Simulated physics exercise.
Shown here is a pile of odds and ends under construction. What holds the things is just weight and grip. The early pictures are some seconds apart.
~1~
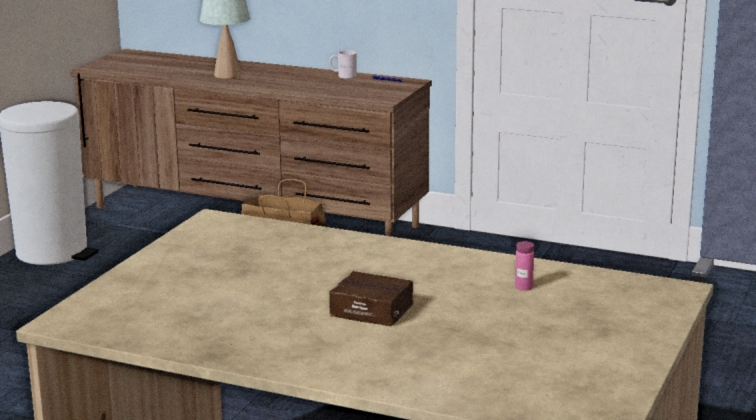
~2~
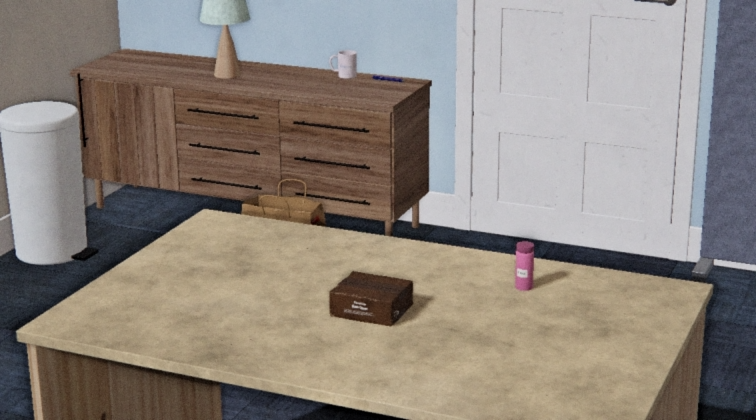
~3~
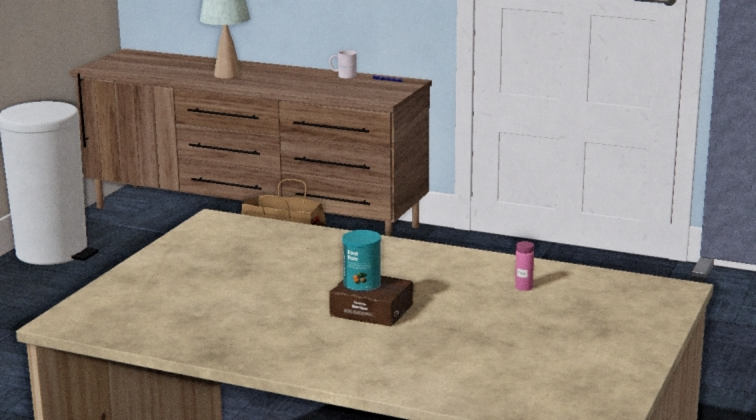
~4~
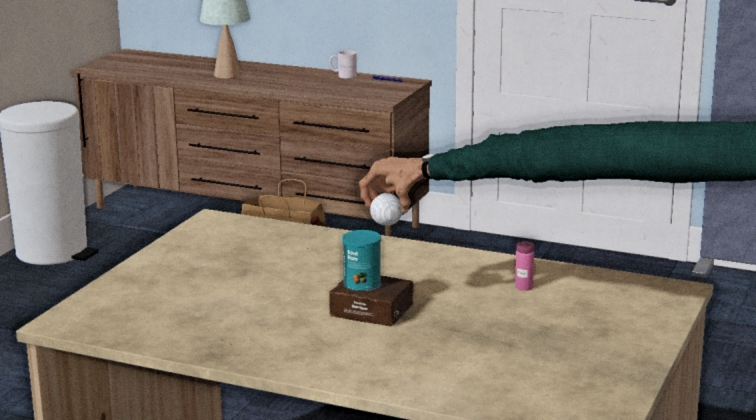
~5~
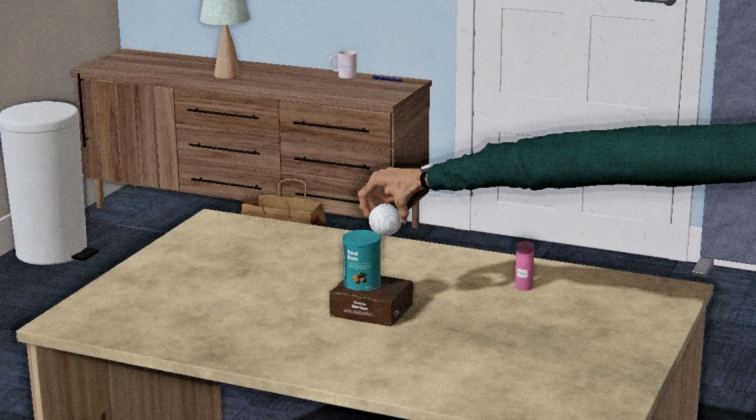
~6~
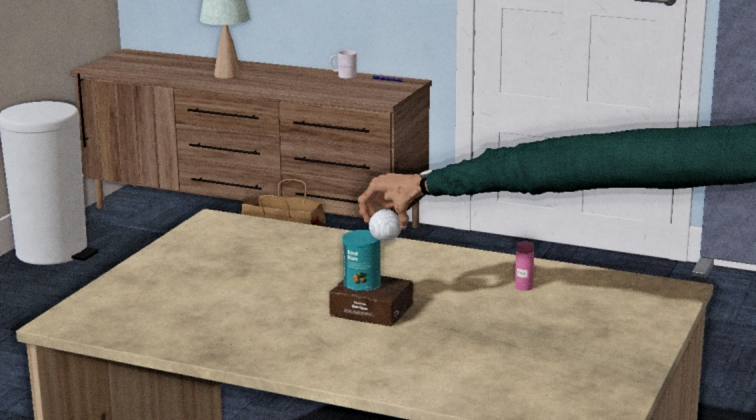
On a table in a room with a wooden sideboard, a turquoise tin appears atop a brown box near a pink shaker; then a green-sleeved arm from the right holds a white ball-shaped item above the tin, lowering it slightly.
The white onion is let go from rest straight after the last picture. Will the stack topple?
The pile can't cope with it, I'd say.
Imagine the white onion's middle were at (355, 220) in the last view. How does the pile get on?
What happens next is that it remains steady.
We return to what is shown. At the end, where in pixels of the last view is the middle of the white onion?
About (429, 307).
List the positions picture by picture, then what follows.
The last thing is not in view yet; brown box (372, 298), in the first frame.
The last thing is not in view yet; pink shaker (525, 266), in the second frame.
The last thing is not in view yet; turquoise tin (362, 261), in the third frame.
Still above its spot; white onion (387, 209); brown box (372, 298), in the fourth frame.
Still above its spot; white onion (385, 220); pink shaker (525, 266), in the fifth frame.
In place under the hand; white onion (385, 225); turquoise tin (362, 261), in the sixth frame.
Then, 0.30 s on from there, white onion now fallen.
Then, 0.50 s on from there, things are still on the move.
In the end, fallen, white onion; the other 3 unmoved. At the end, from the last picture's camera, white onion near (429, 307). The pile comes apart.
